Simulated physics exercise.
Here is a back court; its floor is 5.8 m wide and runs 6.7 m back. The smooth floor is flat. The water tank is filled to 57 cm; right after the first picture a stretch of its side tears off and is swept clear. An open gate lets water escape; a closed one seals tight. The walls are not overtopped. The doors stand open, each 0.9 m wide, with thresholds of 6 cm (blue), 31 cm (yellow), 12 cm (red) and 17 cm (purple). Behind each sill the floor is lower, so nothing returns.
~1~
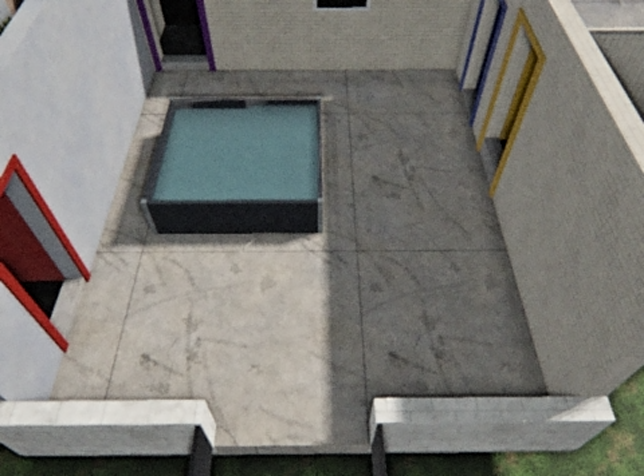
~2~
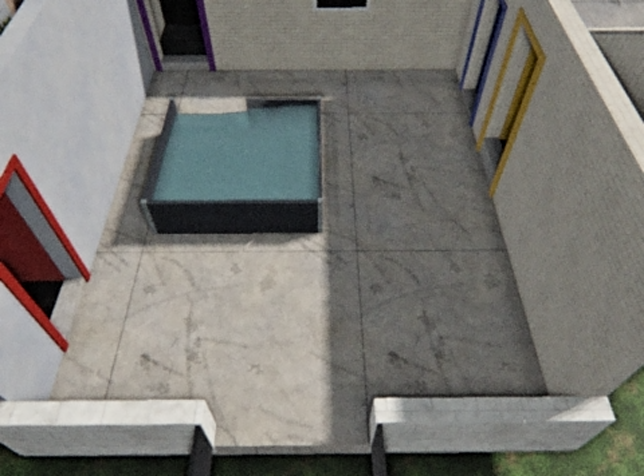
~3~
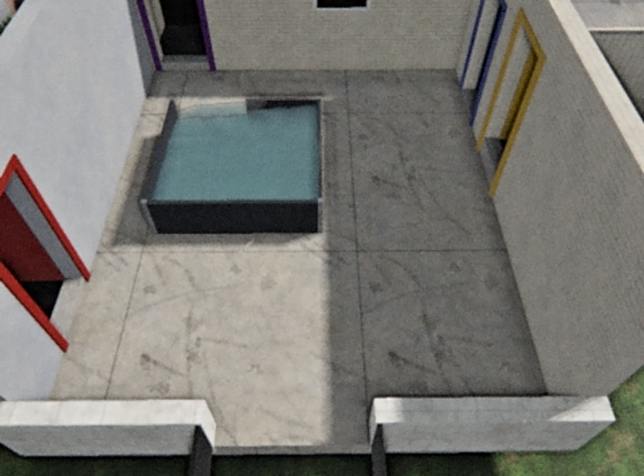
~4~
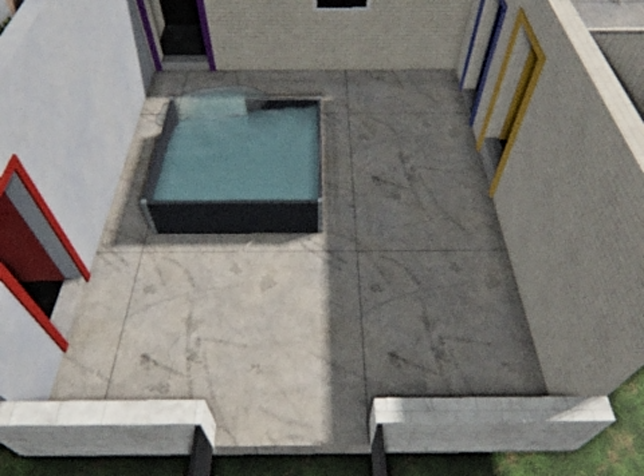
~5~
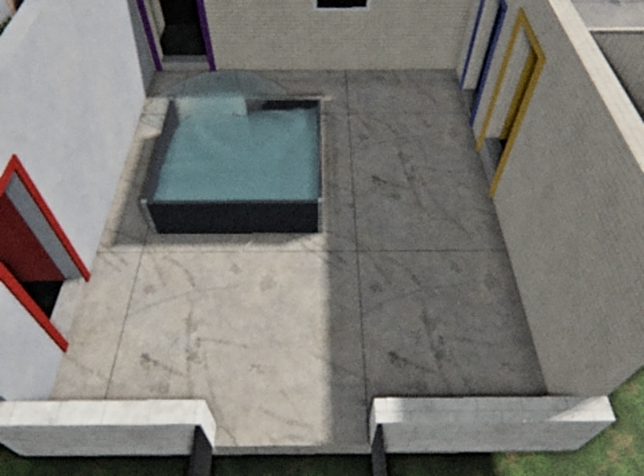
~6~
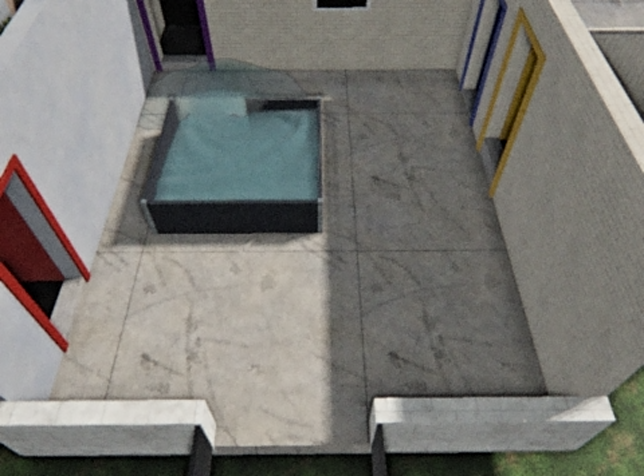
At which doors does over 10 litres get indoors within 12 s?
Within that time: At the blue door it exceeds the limit; at the yellow door it keeps below the limit; at the red door it stays under the limit; at the purple door it exceeds the limit.
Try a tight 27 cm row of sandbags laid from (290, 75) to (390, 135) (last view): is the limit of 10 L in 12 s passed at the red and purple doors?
Against that limit: Red not over, purple over.
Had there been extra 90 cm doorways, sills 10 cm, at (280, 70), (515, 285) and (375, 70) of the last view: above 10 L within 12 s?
In that order: Above, not over, not over.
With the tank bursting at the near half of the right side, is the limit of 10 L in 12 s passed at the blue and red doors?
Against that limit: Blue past it, red under.
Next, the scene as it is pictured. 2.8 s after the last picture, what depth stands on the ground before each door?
Depths in cm: Blue 15, yellow 1, red 0, purple 28.
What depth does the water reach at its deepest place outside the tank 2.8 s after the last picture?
About 28 cm.
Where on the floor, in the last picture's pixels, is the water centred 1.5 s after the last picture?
Near (239, 140).
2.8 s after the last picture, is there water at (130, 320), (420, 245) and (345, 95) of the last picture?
In turn: Not reached, dry, flooded.
Then, 0.7 s after the last picture water covers 15 % of the floor and is deepest (46 cm) near (155, 71); blue door not reached, yellow door not reached, red door not reached, purple door 33 cm at the sill, 17 L in.
Then, 1.5 s after the last picture water covers 20 % of the floor and is deepest (40 cm) near (220, 77); blue door not reached, yellow door not reached, red door not reached, purple door 36 cm at the sill, 104 L in.
Then, 2.8 s after the last picture water covers 40 % of the floor and is deepest (28 cm) near (155, 71); blue door 15 cm at the sill, 12 L in, yellow door not reached, red door not reached, purple door 28 cm at the sill, 202 L in.
Then, 6.3 s after the last picture water covers 80 % of the floor and is deepest (16 cm) near (196, 101); blue door 13 cm at the sill, 118 L in, yellow door 8 cm at the sill, 0 L in, red door 6 cm at the sill, 0 L in, purple door 15 cm at the sill, 254 L in.
Then, 11.3 s after the last picture water covers 95 % of the floor and is deepest (10 cm) near (484, 309); blue door 8 cm at the sill, 172 L in, yellow door 5 cm at the sill, 0 L in, red door 3 cm at the sill, 0 L in, purple door 9 cm at the sill, 255 L in.
